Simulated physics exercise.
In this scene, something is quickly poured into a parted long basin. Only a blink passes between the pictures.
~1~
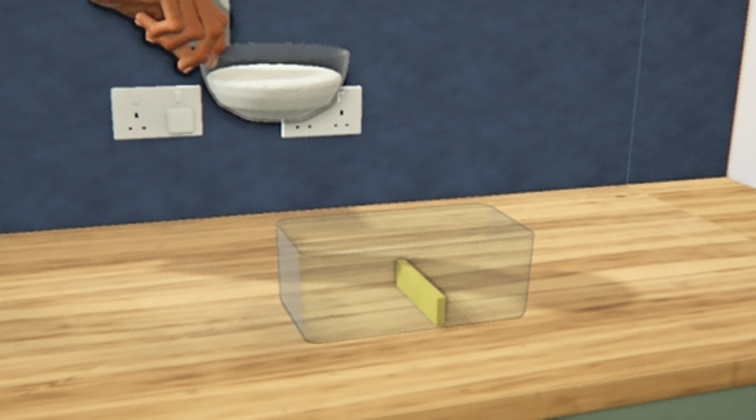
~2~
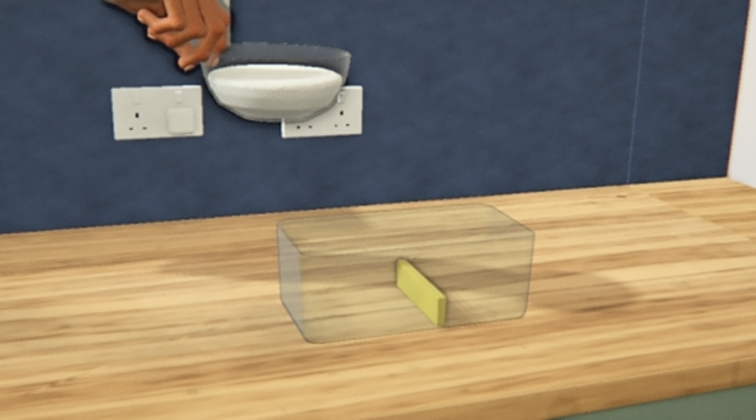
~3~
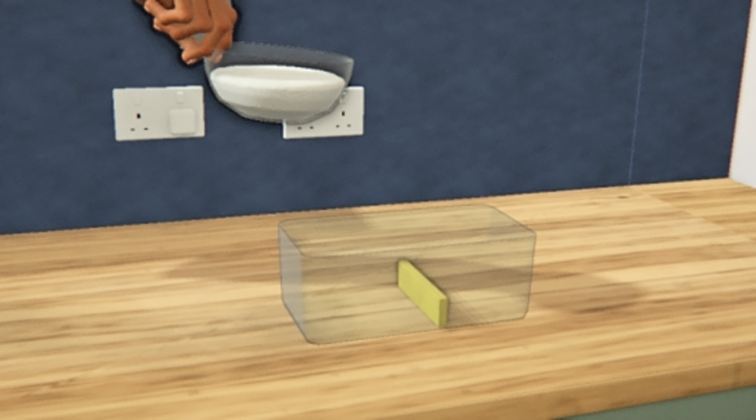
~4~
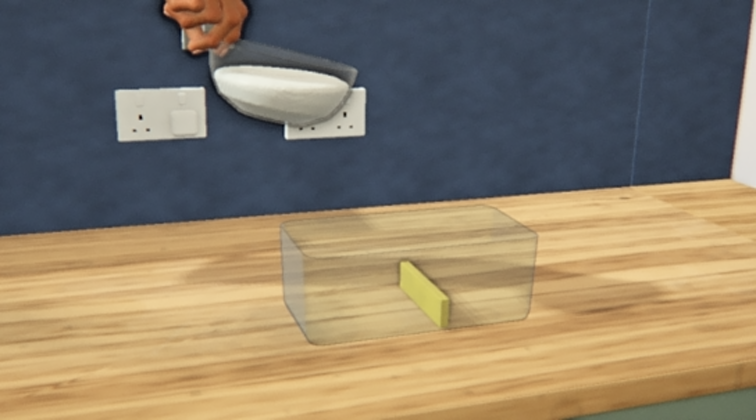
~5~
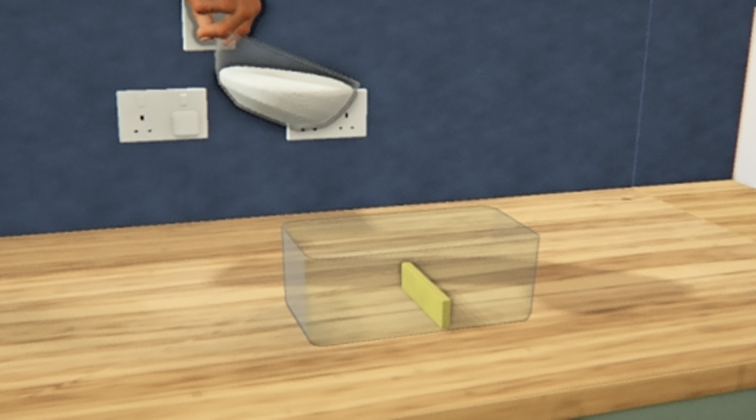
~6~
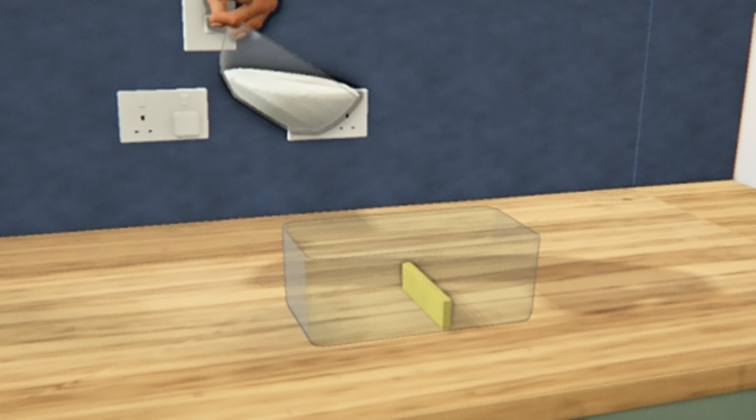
Hand tilting a clear bowl of milk steadily rightward above a clear long basin with a yellow divider on a wooden counter.
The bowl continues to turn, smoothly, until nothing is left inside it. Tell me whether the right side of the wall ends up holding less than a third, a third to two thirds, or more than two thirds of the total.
The share right of the wall is a minor part, beneath one third.
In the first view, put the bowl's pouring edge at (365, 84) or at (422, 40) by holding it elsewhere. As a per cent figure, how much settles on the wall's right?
It works out to around 15 % and then around 60 %.
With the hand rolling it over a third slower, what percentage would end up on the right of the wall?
Somewhere near 5 percent.
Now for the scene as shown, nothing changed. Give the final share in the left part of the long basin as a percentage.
85 % or thereabouts.
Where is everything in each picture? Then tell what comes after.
In the first picture, it leans 0°; its right rim is at (344, 52); the milk meets the walls at (206, 76) and (338, 72); the long basin's rim runs from (288, 239) to (511, 220); the wall's top is at (420, 279).
In the second picture, it leans 2°; its right rim is at (346, 54); the milk meets the walls at (207, 75) and (338, 74).
In the third picture, it leans 6°; its right rim is at (349, 60); the milk meets the walls at (210, 74) and (341, 77).
In the fourth picture, it leans 13°; its right rim is at (352, 70); the milk meets the walls at (215, 73) and (344, 81).
In the fifth picture, it leans 22°; its right rim is at (354, 83); the milk meets the walls at (220, 72) and (348, 84).
In the sixth picture, it leans 33°; its right rim is at (353, 98); the milk meets the walls at (225, 74) and (348, 87); 1 per cent is over the edge.
A moment on, the bowl is tipped on its side and 13 per cent is still to pour, 24 is left of the wall and 0 right of it.
Next, the bowl is tipped right over and 1 per cent is still to pour, 82 is left of the wall and 3 right of it.
Then the bowl is tipped right over and 0 per cent is still to pour, 83 is left of the wall and 10 right of it.
Later the bowl is tipped right over and 0 per cent is still to pour, 83 is left of the wall and 11 right of it.
Finally, 83 per cent lies left of the wall, 11 right of it and 6 outside.
